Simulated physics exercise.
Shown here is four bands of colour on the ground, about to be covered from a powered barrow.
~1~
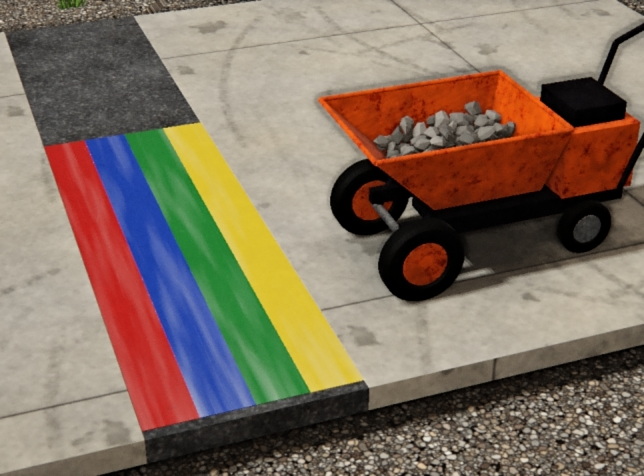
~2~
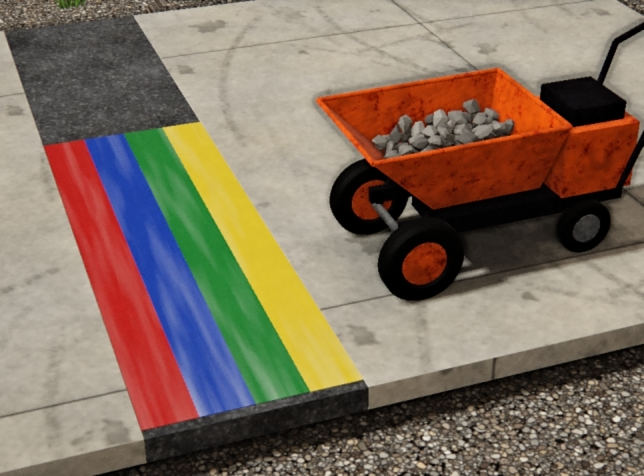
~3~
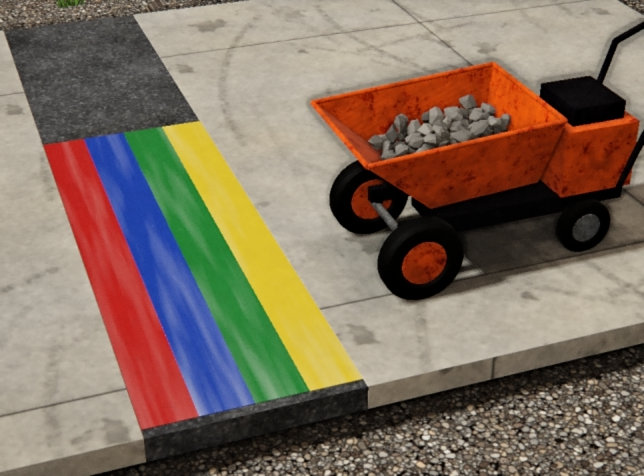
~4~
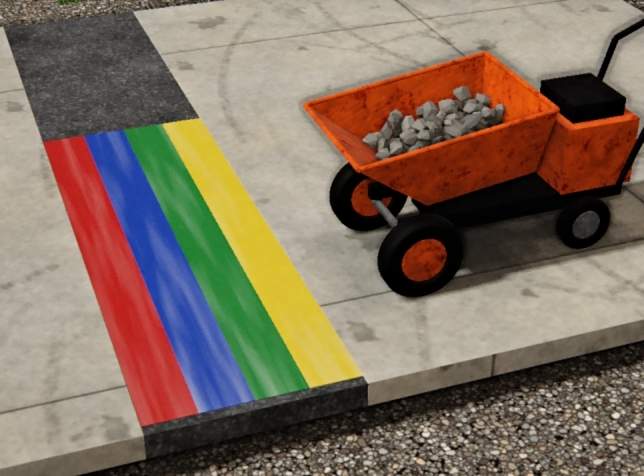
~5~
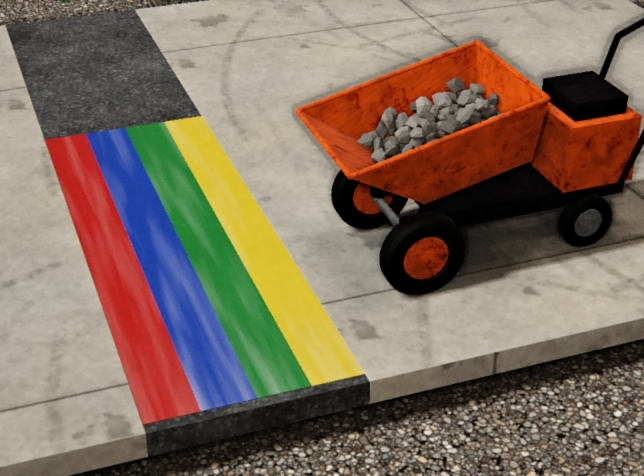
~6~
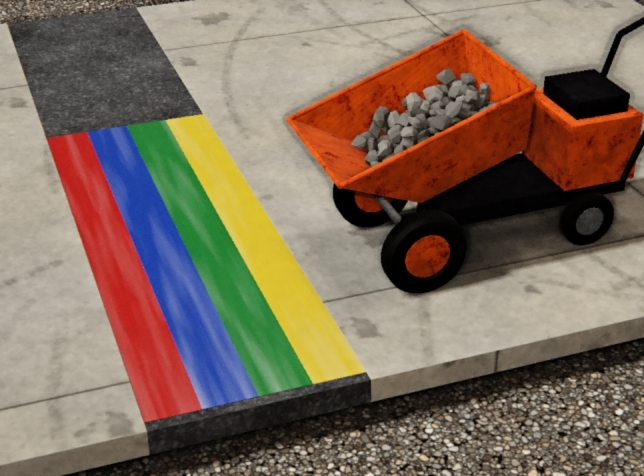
At first, an orange powered barrow loaded with grey broken stones sits with its skip level, to the right of red, blue, green and yellow bands painted on the ground. The skip then tilts gradually toward the bands, its rear rising and its front lip lowering, until it is clearly tipped with the stones still inside.
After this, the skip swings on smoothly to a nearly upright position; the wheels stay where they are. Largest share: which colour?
Colour: Green.
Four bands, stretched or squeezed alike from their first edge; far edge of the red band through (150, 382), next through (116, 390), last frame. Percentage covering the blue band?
In turn, 20 and 10 in a hundred.
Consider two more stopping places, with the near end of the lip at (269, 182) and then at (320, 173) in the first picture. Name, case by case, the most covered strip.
One: The red one. Two: The strip in blue.
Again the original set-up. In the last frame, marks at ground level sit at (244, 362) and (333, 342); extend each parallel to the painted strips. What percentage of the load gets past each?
Close to 20 and 70 per cent respectively.
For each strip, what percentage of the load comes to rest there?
Yellow strip = 10 %; green strip = 35 %; blue strip = 15 %; red strip = 5 %.
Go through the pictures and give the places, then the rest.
The first picture shows lip of the skip (376, 163), level; top of the load (460, 143), broken stones; yellow strip (316, 349); green strip (264, 360); blue strip (211, 372); red strip (156, 384).
The second picture shows lip of the skip (374, 164), level; top of the load (459, 142).
The third picture shows lip of the skip (368, 167), tipped barely; top of the load (465, 131).
The fourth picture shows lip of the skip (359, 170), tipped a little; top of the load (466, 122).
The fifth picture shows lip of the skip (351, 177), tipped a little; top of the load (474, 117).
The sixth picture shows lip of the skip (341, 186), tipped clearly; top of the load (465, 109); yellow strip (318, 341); green strip (266, 352); blue strip (213, 364); red strip (158, 375).
Just after the last frame, skip tipped steeply; every one in the skip.
A moment on, skip tipped right over; roughly two thirds in the skip; about a tenth over the yellow strip; roughly a quarter over the green strip; just a few over the blue strip.
Further on, skip tipped right over; roughly a third in the skip; about a tenth over the yellow strip; roughly a third over the green strip; about a tenth over the blue strip; about a tenth over the red strip; just a few off the paint.
When it is over, skip tipped right over; roughly a third in the skip; about a tenth over the yellow strip; roughly a third over the green strip; about a tenth over the blue strip; about a tenth over the red strip; just a few off the paint.
